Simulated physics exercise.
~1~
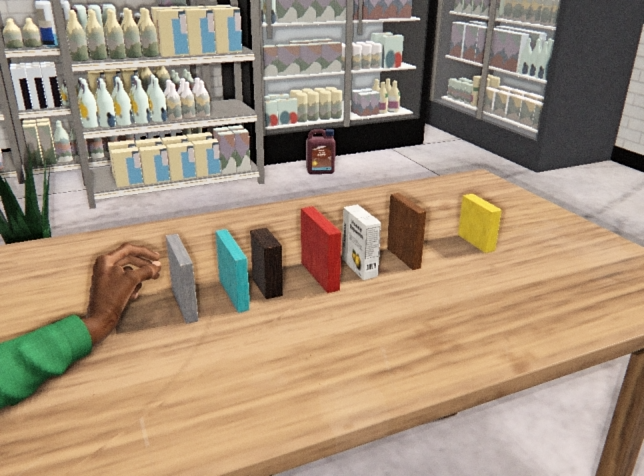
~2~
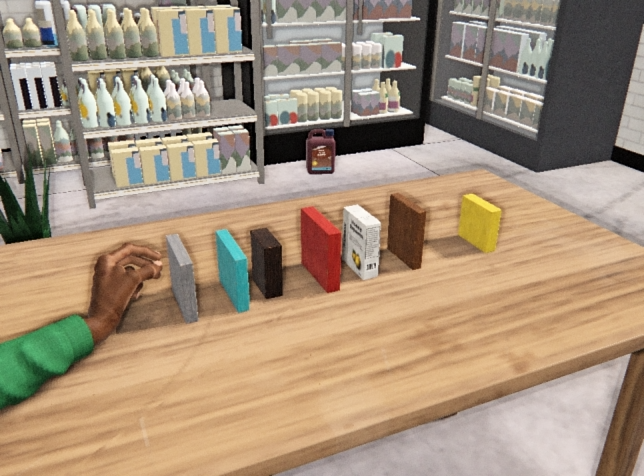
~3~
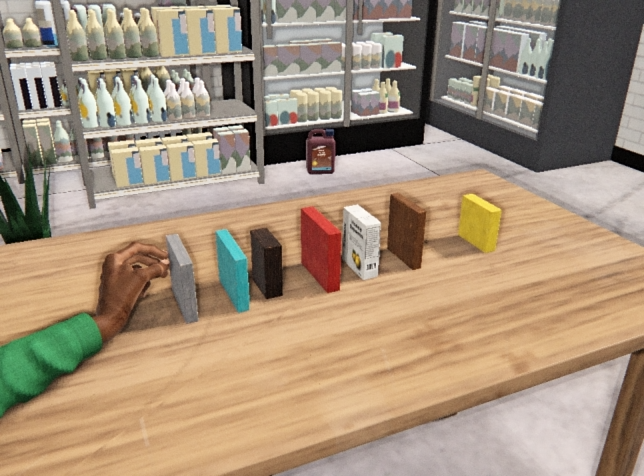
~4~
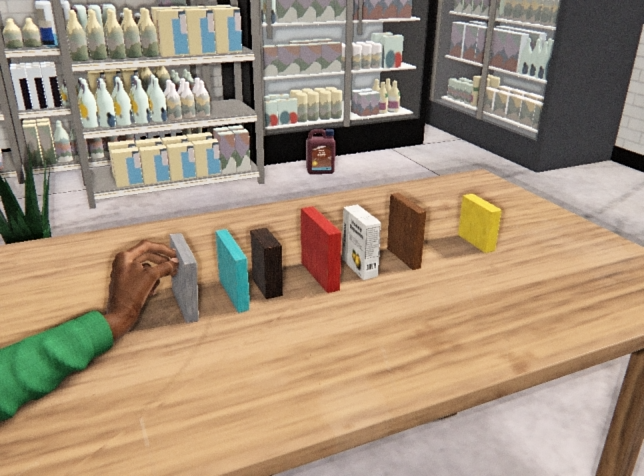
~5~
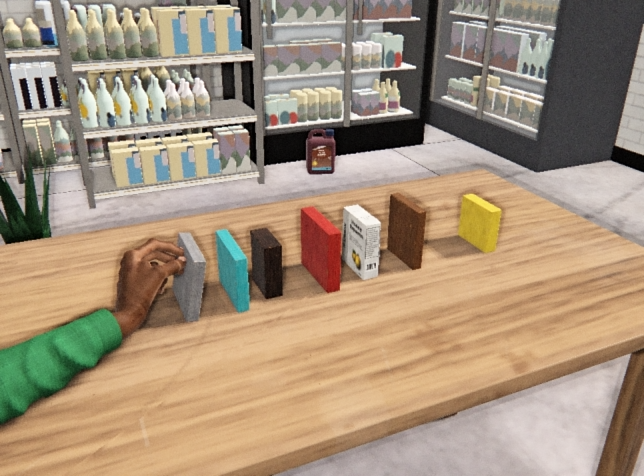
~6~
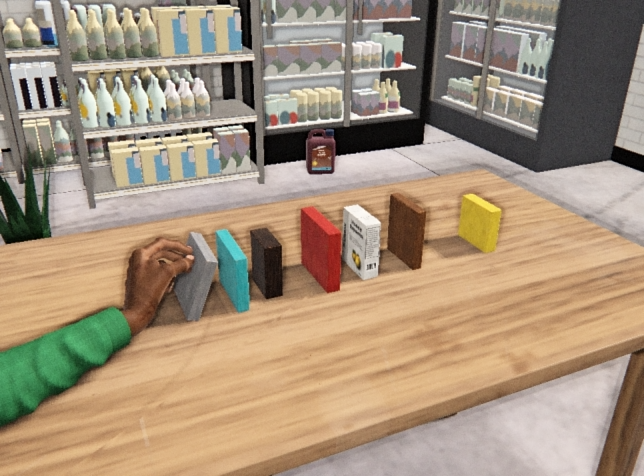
To begin with, a hand in a green sleeve rests just left of a row of upright boards and a white packet on a wooden table. The hand moves right and reaches the grey board at the near end, then pushes it, tilting it rightward toward the turquoise board while the others stay still.
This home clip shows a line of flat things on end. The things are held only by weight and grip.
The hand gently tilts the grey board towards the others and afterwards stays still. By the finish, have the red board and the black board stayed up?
Red board: No, fallen; black board: No, fallen.
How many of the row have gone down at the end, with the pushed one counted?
All told, the number is 6.
Then, 0.40 s on from there, grey board 71° over; black board turned 51° from how it was put near (291, 261); red board turned 4° from how it was put near (322, 248); turquoise board turned 56° from how it was put.
Then, 0.70 s on from there, grey board 73° over; red board turned 66° from how it was put near (351, 253); black board on its side near (299, 267); white packet turned 63° from how it was put.
In the end, toppled on the table, red board, turquoise board, black board, brown board and white packet. At the end, from the last picture's camera, red board near (353, 254), black board near (299, 268).
